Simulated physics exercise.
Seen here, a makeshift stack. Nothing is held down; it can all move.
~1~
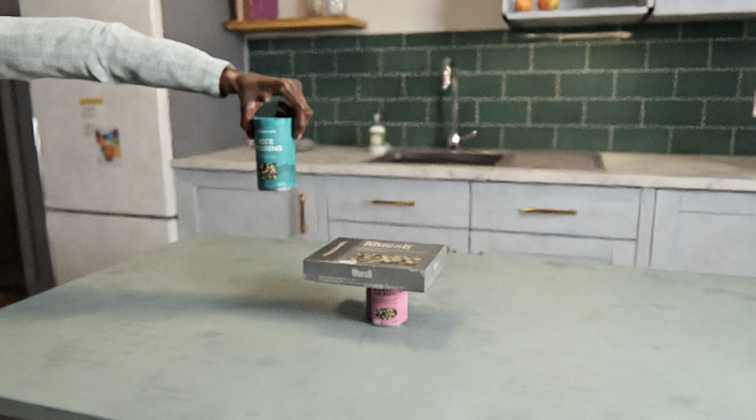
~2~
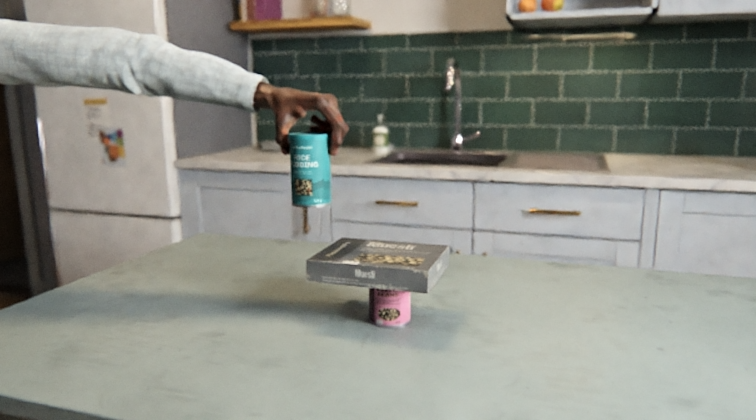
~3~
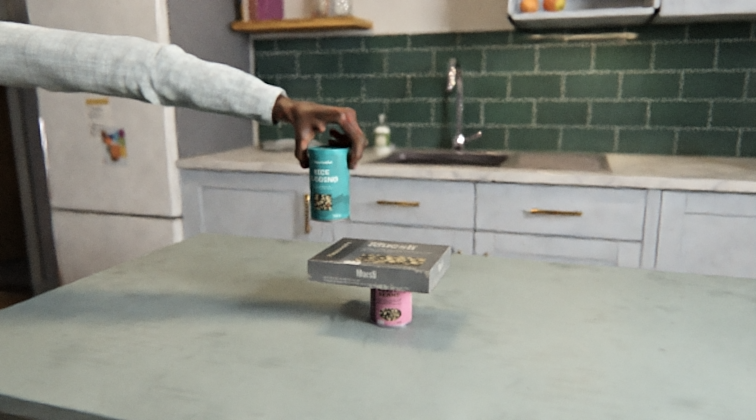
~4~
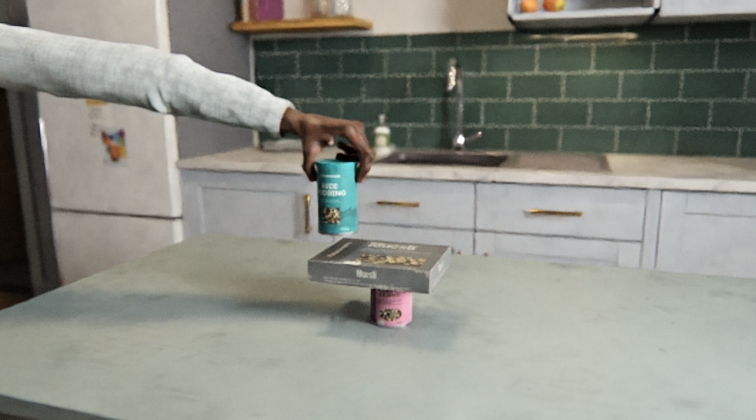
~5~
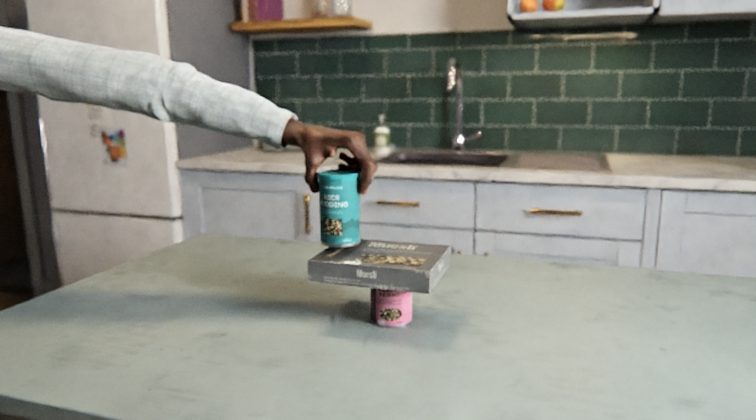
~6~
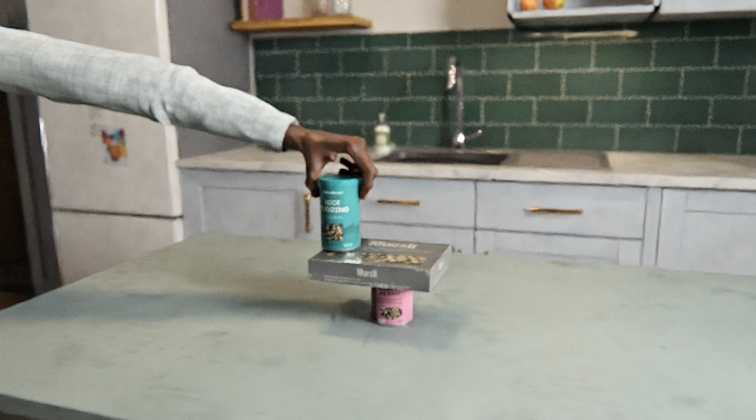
A hand held a turquoise tin above a flat grey packet balanced on a small pink tin, moved it to the right and lowered it onto the packet's left side, keeping hold of it.
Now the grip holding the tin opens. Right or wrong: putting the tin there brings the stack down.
Right, the stack comes down.
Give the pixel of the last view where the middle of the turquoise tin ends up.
Close to pixel (274, 283).
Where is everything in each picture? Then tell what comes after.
In the first picture, still above its spot; turquoise tin (276, 154); grey packet (378, 262).
In the second picture, still above its spot; turquoise tin (311, 169); grey packet (381, 263).
In the third picture, still above its spot; turquoise tin (330, 183); grey packet (382, 263).
In the fourth picture, still above its spot; turquoise tin (337, 197); grey packet (382, 263).
In the fifth picture, still above its spot; turquoise tin (340, 208); grey packet (382, 263).
In the sixth picture, in place under the hand; turquoise tin (340, 213); grey packet (383, 262).
Then, 0.30 s after the last picture, turquoise tin now fallen; grey packet tipped 32° from how it was.
Then, 0.40 s after the last picture, grey packet tipped 64° from how it was.
Then, 0.50 s after the last picture, grey packet tipped 72° from how it was.
Then, 1.10 s after the last picture, grey packet tipped 36° from how it was.
At rest, fallen, turquoise tin; moved from the start, grey packet; pink tin in place. Seen from the same camera at the end, turquoise tin near (274, 283). The stack gives way.
